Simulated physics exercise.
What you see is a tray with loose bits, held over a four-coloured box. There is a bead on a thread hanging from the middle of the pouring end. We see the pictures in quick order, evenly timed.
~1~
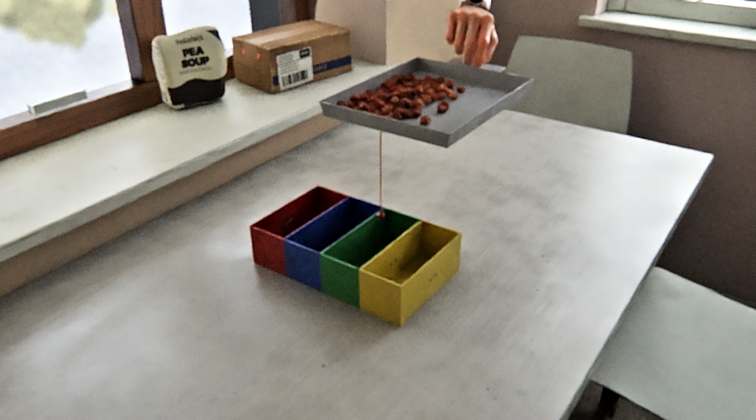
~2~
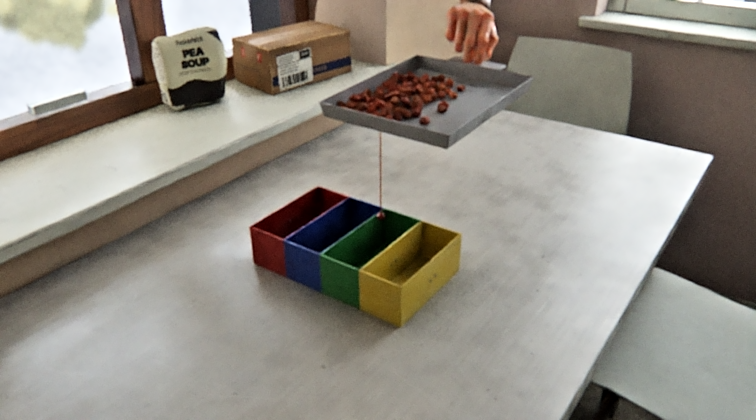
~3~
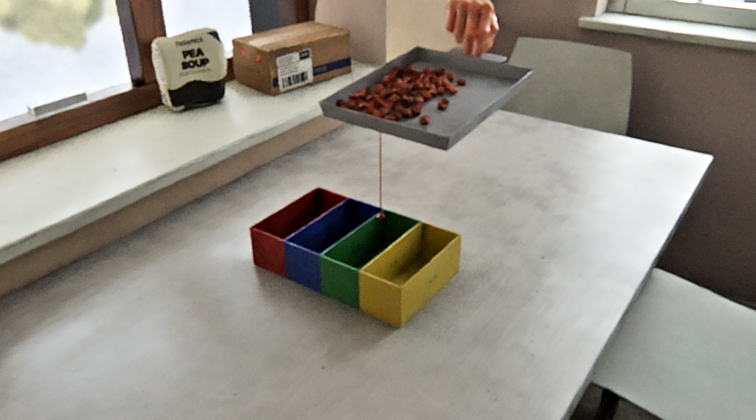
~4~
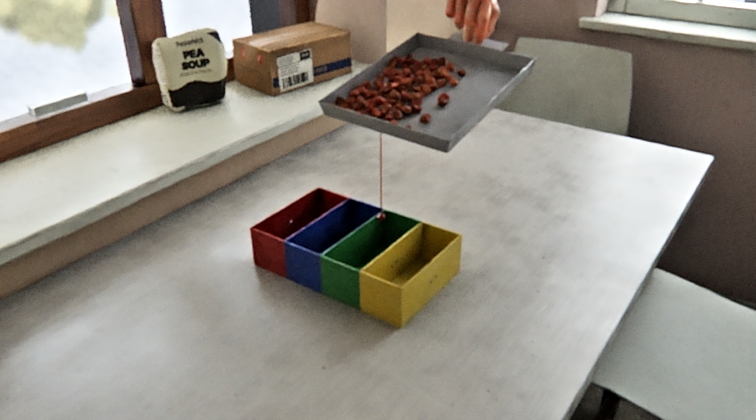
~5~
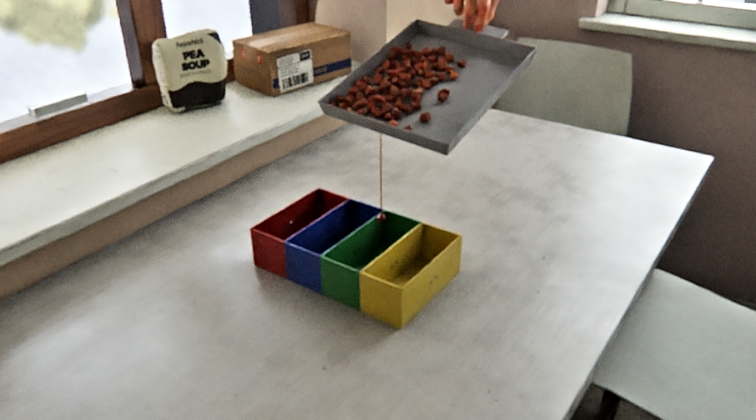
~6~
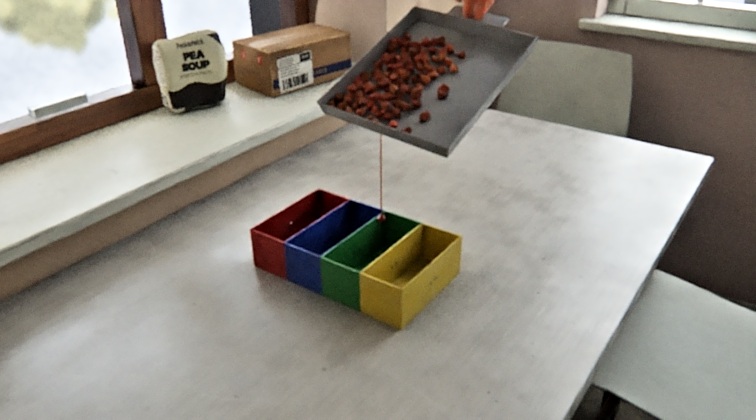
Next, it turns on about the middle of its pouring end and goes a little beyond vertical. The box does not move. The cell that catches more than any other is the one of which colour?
It is the yellow one.
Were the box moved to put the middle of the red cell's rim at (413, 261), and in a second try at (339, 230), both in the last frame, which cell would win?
It would be the red cell the first time and the cell in green the second time.
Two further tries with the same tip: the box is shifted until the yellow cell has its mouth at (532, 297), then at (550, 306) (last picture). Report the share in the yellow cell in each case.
About 0 and 0 per cent.
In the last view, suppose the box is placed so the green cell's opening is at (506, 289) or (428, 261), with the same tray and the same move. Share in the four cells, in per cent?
In turn about 60 and about 100 percent.
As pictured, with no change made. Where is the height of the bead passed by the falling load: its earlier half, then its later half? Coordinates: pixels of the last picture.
Near (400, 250) to start, and near (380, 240) afterwards.
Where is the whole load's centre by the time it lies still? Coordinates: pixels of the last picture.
About pixel (397, 290).
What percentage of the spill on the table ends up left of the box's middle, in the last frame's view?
I make it about 20 percent or so.
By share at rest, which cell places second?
The answer would be that green cell.
Just after the last frame, tray tipped steeply; almost all on the tray; just a few falling or outside the box.
A moment on, tray tipped past a quarter turn; roughly a quarter on the tray; roughly a quarter in the yellow cell; about a tenth in the green cell; just a few in the blue cell; roughly a quarter falling or outside the box.
Further on, tray tipped past a quarter turn; roughly half in the yellow cell; roughly a quarter in the green cell; just a few in the blue cell; about a tenth falling or outside the box.
When it is over, tray tipped past a quarter turn; roughly half in the yellow cell; roughly a quarter in the green cell; just a few in the blue cell; not one in the red cell; about a tenth outside the box.
